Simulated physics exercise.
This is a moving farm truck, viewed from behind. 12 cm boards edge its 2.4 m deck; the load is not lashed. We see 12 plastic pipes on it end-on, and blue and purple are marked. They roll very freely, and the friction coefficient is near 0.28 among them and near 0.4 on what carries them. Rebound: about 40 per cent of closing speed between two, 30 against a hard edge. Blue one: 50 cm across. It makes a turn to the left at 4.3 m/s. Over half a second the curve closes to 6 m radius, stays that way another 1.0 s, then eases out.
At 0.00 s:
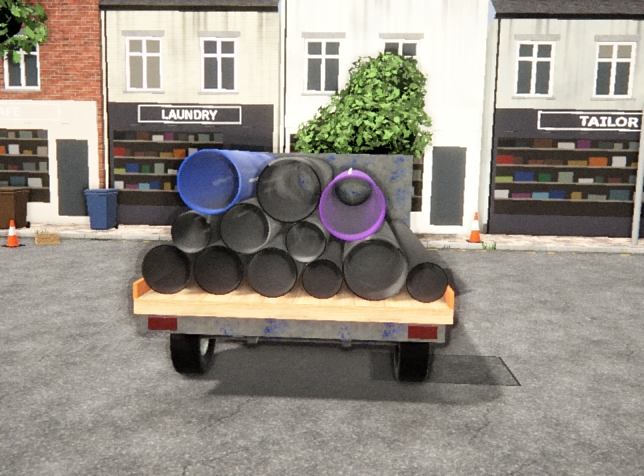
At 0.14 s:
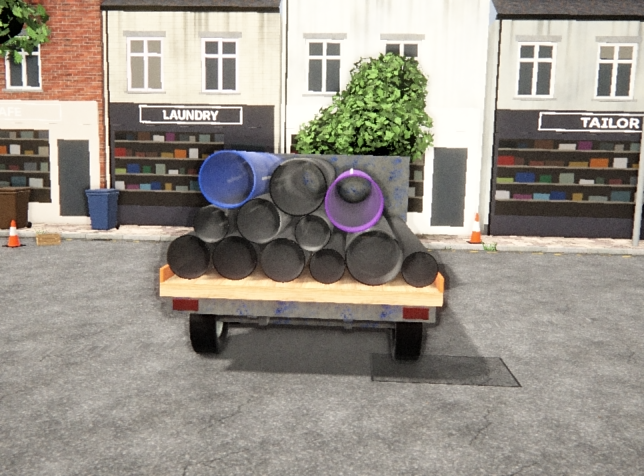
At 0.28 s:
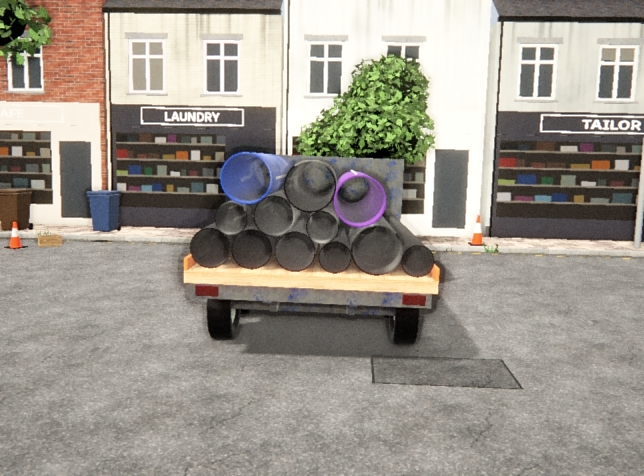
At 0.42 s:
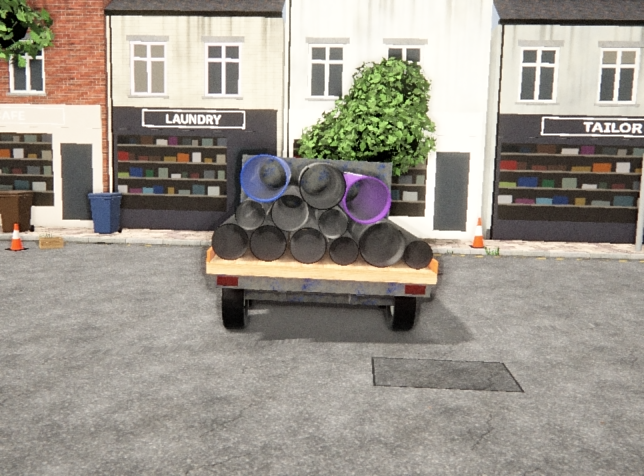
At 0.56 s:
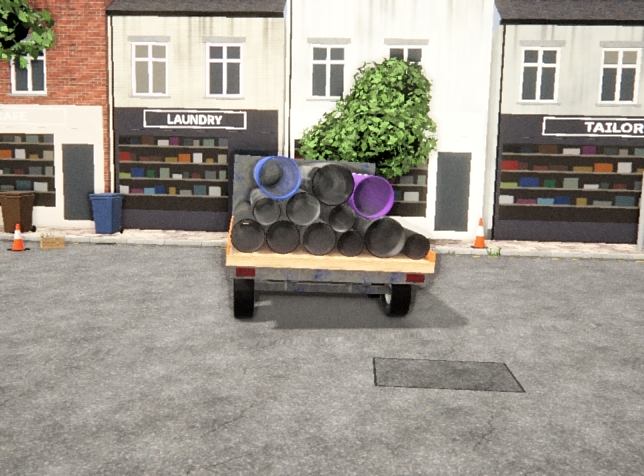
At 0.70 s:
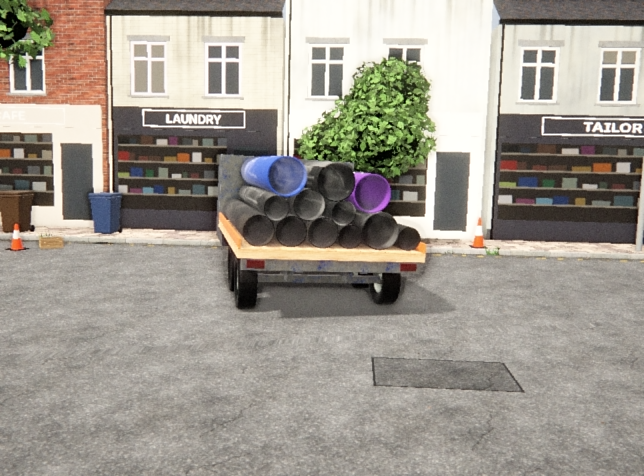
A flatbed farm truck, seen from behind on a grey street before a laundry and a tailor shop, carries a stack of unlashed pipes with their open ends showing. A blue pipe sits at the top left and a purple one toward the right, among black ones. The truck drives away from the still camera, its deck leaning slightly down to the right, then turns left.
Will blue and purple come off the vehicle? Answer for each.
Blue: It stays put. Purple: It comes off.
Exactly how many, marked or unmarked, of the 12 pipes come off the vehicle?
Exactly 2.
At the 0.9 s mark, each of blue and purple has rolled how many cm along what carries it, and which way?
Rightward shift: Blue 5 cm, purple 10 cm.
By 0.9 s, blue is up on others, 60 cm from the left edge; purple is up on others, 65 cm from the right edge, rolling right; 0 gone from the deck.
By 1.2 s, purple is up on others, 50 cm from the right edge, rolling right; as before, blue; 0 gone from the deck.
By 1.4 s, purple is up on others, 25 cm from the right edge, rolling right; as before, blue; 0 gone from the deck.
By 1.7 s, purple is over the right board and falling; as before, blue; 1 gone from the deck.
Finally (2.6 s), blue is up on others, 55 cm from the left edge; purple is over the right board and gone; 2 gone from the deck.
